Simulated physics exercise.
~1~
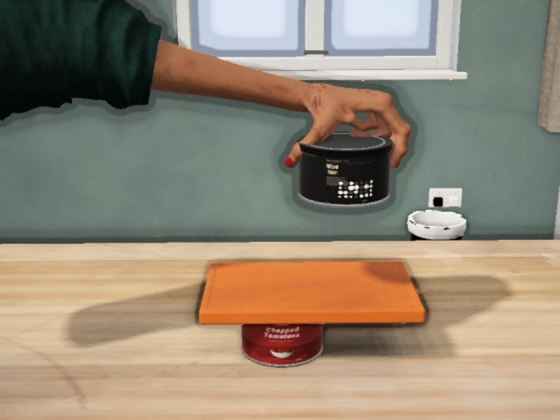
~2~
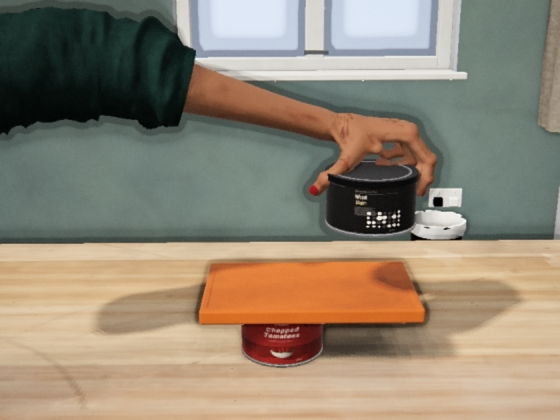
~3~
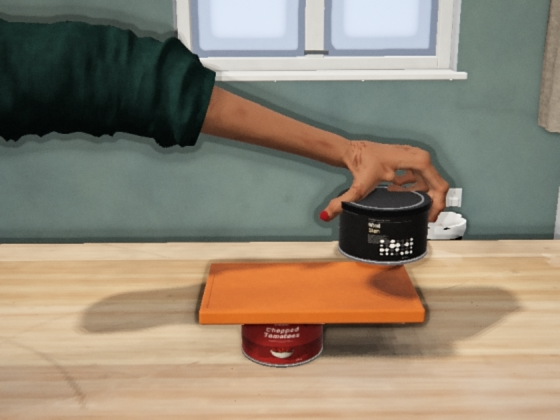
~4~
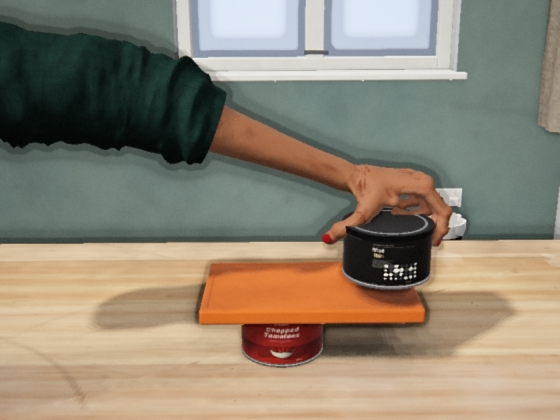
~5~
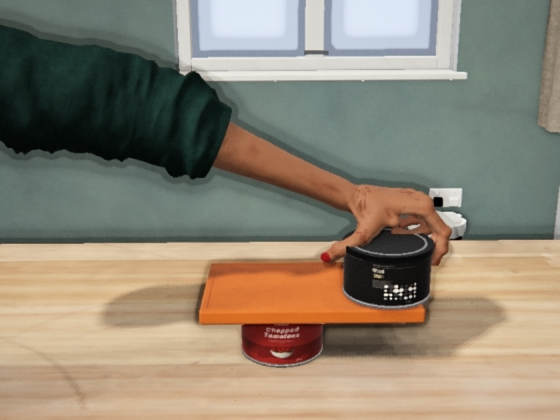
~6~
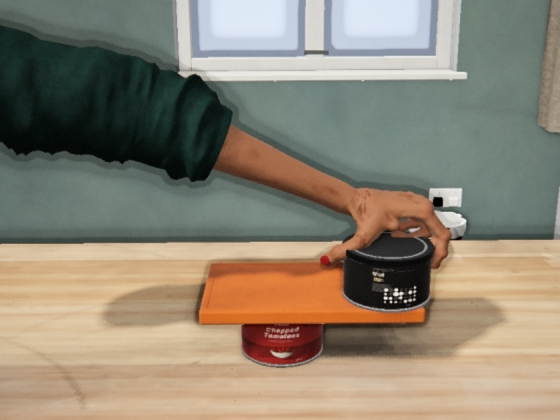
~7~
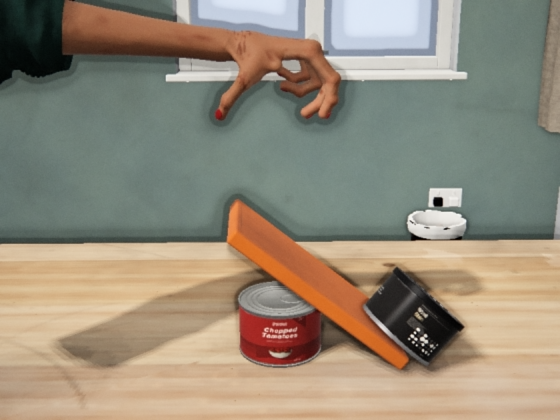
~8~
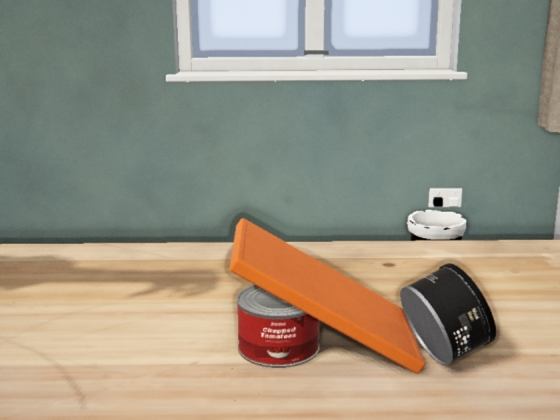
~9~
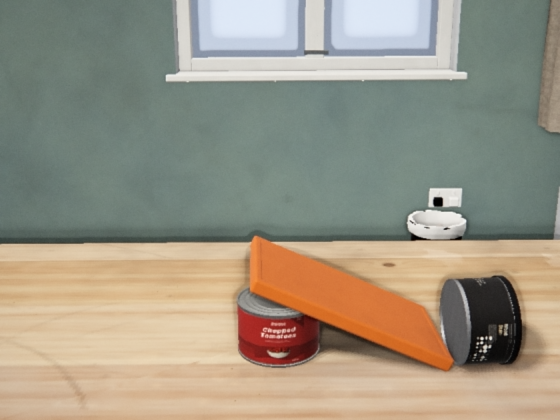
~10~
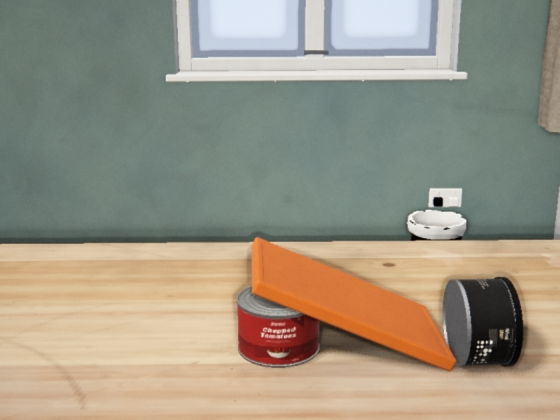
To begin with, an orange slab lies flat across a red can of chopped tomatoes on a wooden table, while a hand reaching in from the left holds a black tub above it. The hand moves the tub to the right and lowers it onto the slab's right end, beyond the can beneath. Once the fingers let go and the hand draws back, the slab tips steeply down to the right and the tub slides off. The tub topples onto its side, and the slab slips rightward after it. Finally, the slab rests slanted against the upright red can, its lower end beside the fallen tub.
